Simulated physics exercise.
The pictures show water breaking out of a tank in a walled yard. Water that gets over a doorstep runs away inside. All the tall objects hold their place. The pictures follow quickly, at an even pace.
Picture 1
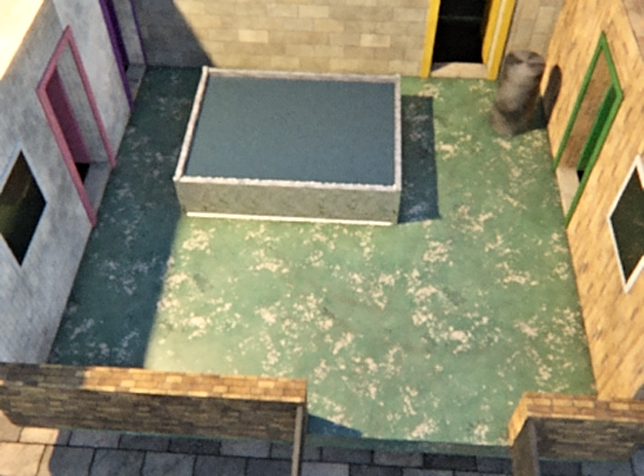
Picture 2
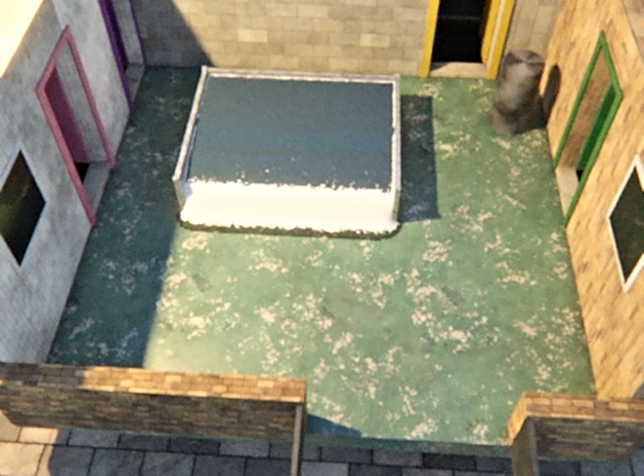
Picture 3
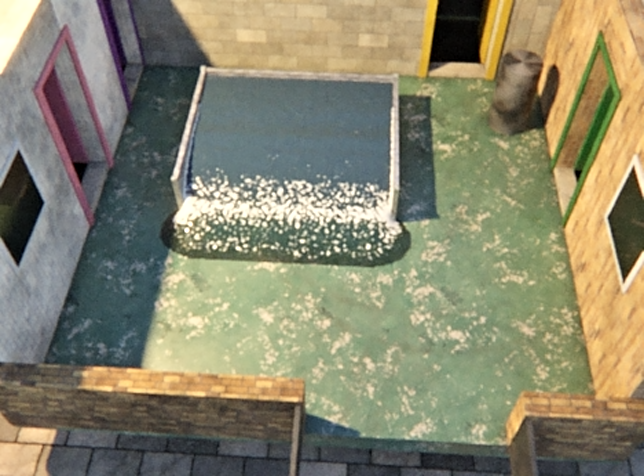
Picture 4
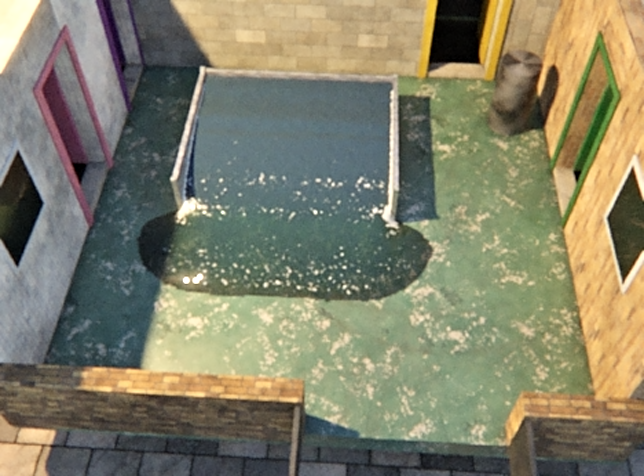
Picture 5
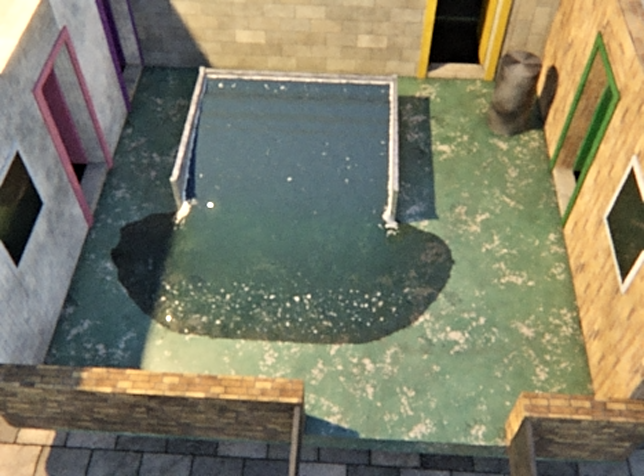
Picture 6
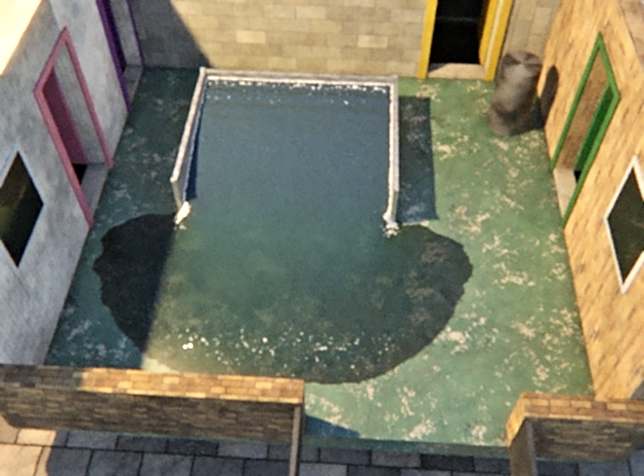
A walled yard with a mottled green floor is seen from above by a camera that stays still. A pale-rimmed tank of dark blue water stands near the back wall, with pink and purple doorframes at left, yellow behind, green at right, and low brick walls in front. The tank's front side gives way, and water pours out in white froth, then spreads forward and sideways as a dark, rounded sheet.
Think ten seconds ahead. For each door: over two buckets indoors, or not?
The purple door lets in a lot; the yellow door admits no more than that; the pink door admits no more than that; the green door admits no more than that.
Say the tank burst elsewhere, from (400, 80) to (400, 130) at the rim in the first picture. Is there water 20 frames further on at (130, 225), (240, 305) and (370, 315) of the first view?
As listed: Clear, dry, not flooded.
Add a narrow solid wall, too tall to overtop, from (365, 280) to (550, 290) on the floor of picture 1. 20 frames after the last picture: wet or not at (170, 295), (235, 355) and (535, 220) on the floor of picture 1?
As listed: Awash, covered, covered.
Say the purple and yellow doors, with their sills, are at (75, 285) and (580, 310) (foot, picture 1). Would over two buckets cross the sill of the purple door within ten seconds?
In short: Purple door is over.
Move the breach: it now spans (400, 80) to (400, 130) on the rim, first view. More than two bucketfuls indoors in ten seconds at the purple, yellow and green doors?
My reading: Purple door is under; yellow door lets more in; green door goes over.
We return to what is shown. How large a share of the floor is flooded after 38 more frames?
I make it 80 per cent.
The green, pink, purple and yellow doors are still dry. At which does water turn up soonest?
That is the one in pink.
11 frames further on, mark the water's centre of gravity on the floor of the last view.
I would point to (268, 258).
A moment on, water covers 45 % of the floor; the purple door not reached, the yellow door not reached, the pink door not reached, the green door not reached.
Next, water covers 50 % of the floor; the purple door not reached, the yellow door not reached, the pink door not reached, the green door not reached.
Then, water covers 55 % of the floor; the purple door not reached, the yellow door not reached, the pink door wet at the sill, nothing in, the green door not reached.
Later, water covers 80 % of the floor; the purple door over two buckets in, the yellow door not reached, the pink door wet at the sill, nothing in, the green door wet at the sill, nothing in.
In the end, water covers 95 % of the floor; the purple door over two buckets in, the yellow door wet at the sill, nothing in, the pink door wet at the sill, nothing in, the green door wet at the sill, nothing in.
